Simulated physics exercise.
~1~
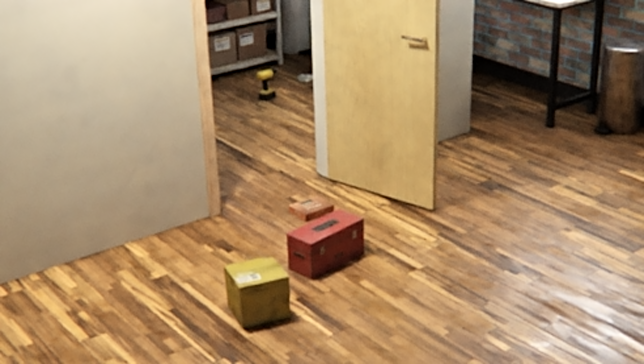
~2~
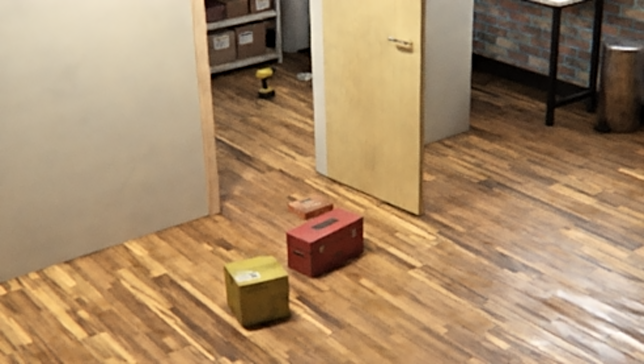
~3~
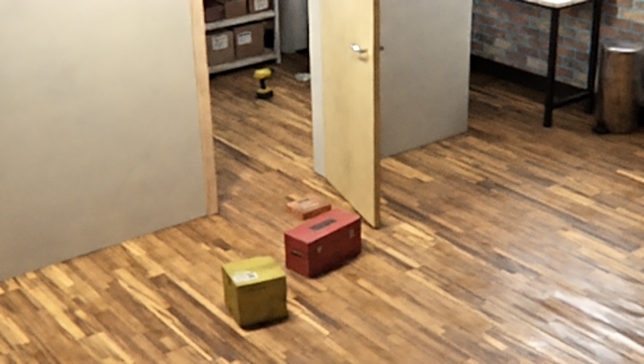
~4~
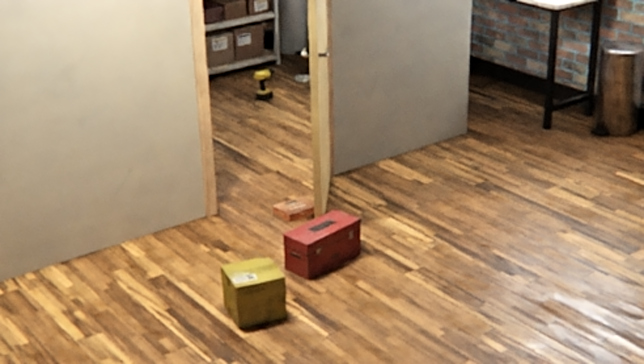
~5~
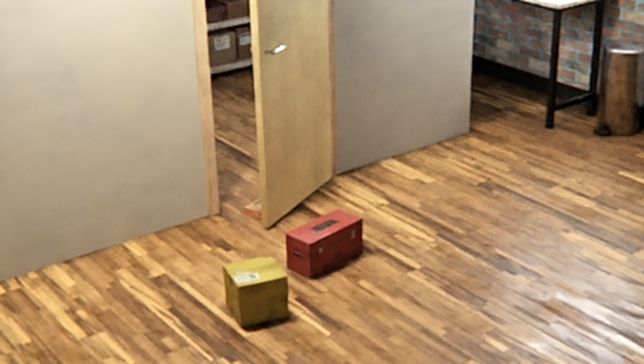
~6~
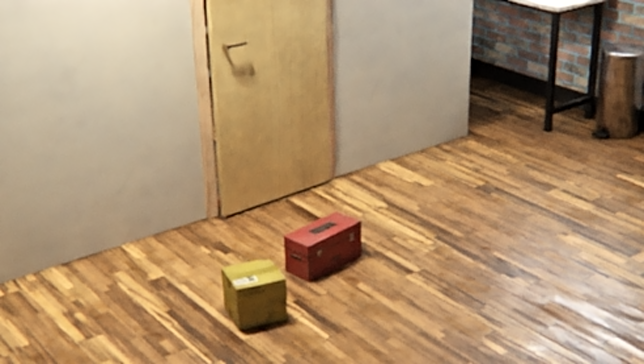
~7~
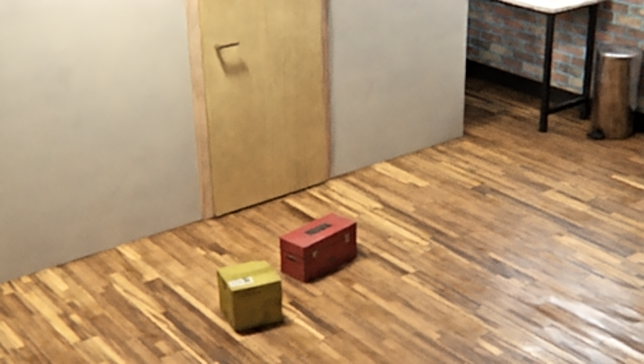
The clip shows an open wooden door swinging toward its frame on a plank floor, sweeping a small orange packet leftward along the way, while a red toolbox and a yellow parcel stay still in front; the door ends fully closed, with the packet out of view.
